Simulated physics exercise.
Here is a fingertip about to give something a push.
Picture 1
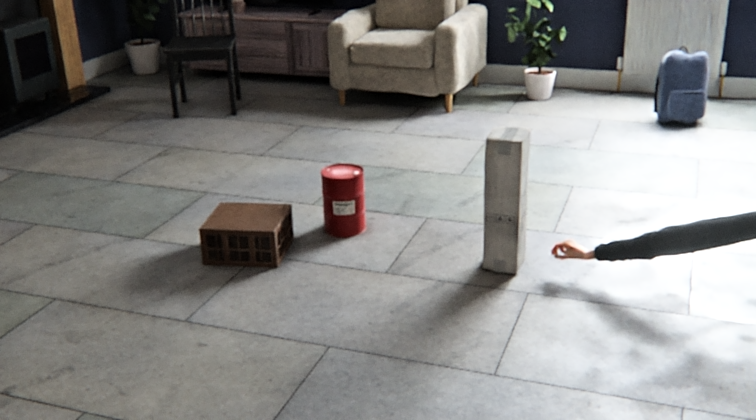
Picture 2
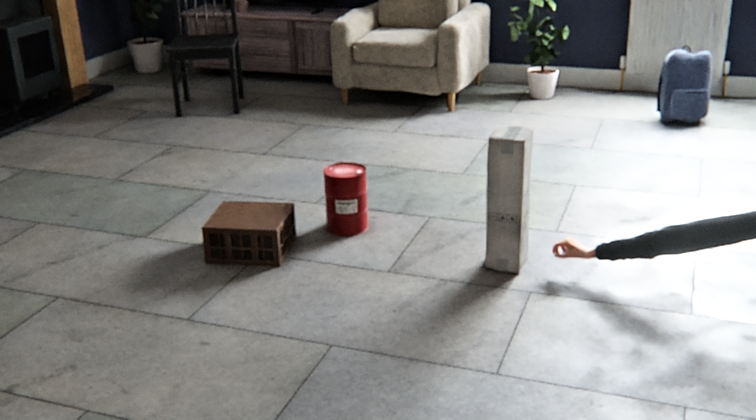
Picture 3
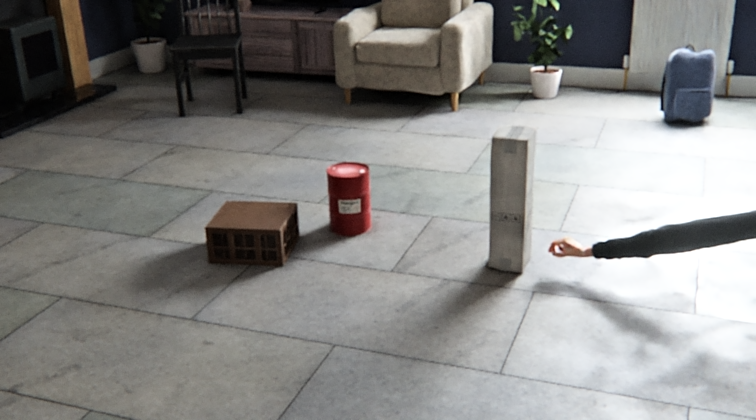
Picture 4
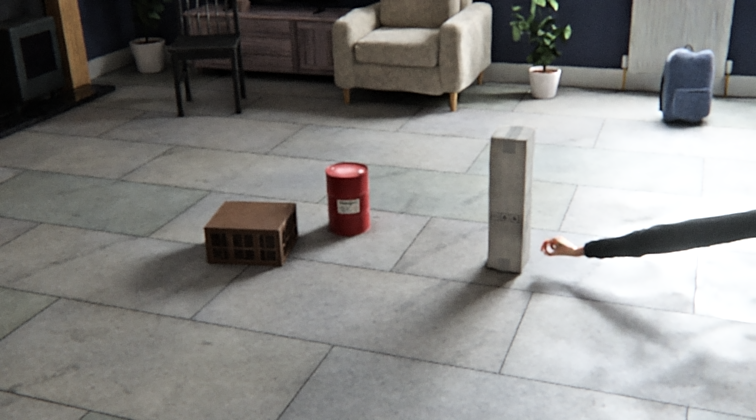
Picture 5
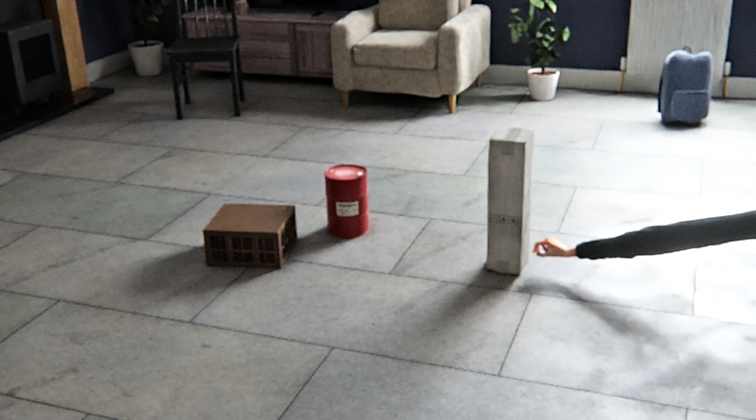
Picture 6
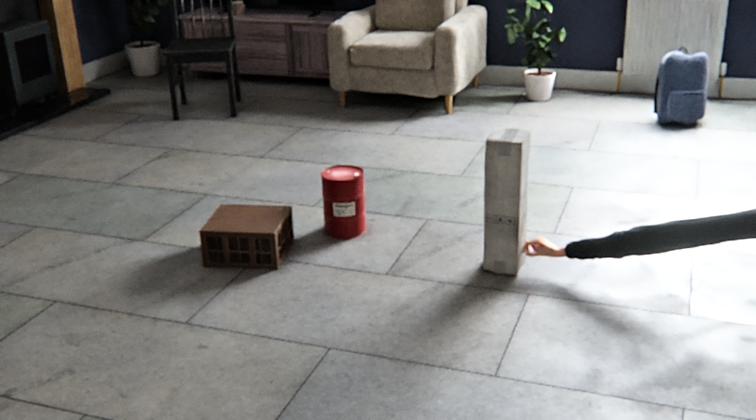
In this clip, a dark-sleeved arm on the right slowly extends its hand leftward to the base of a tall white box, which stays still beside a red barrel and a brown crate on a gray tiled floor.
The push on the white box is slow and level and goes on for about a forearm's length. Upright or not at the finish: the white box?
The white box keeps standing.
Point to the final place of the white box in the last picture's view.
Around (427, 194).
Then, 0.40 s later than the last frame, white box moved a little near (484, 200).
Then, 0.80 s later than the last frame, white box moved about its own width near (462, 197).
Then, 1.30 s later than the last frame, white box moved well along near (434, 195).
When it is over, moved from the start, white box. End places, in pixels of the last picture, white box near (427, 194).
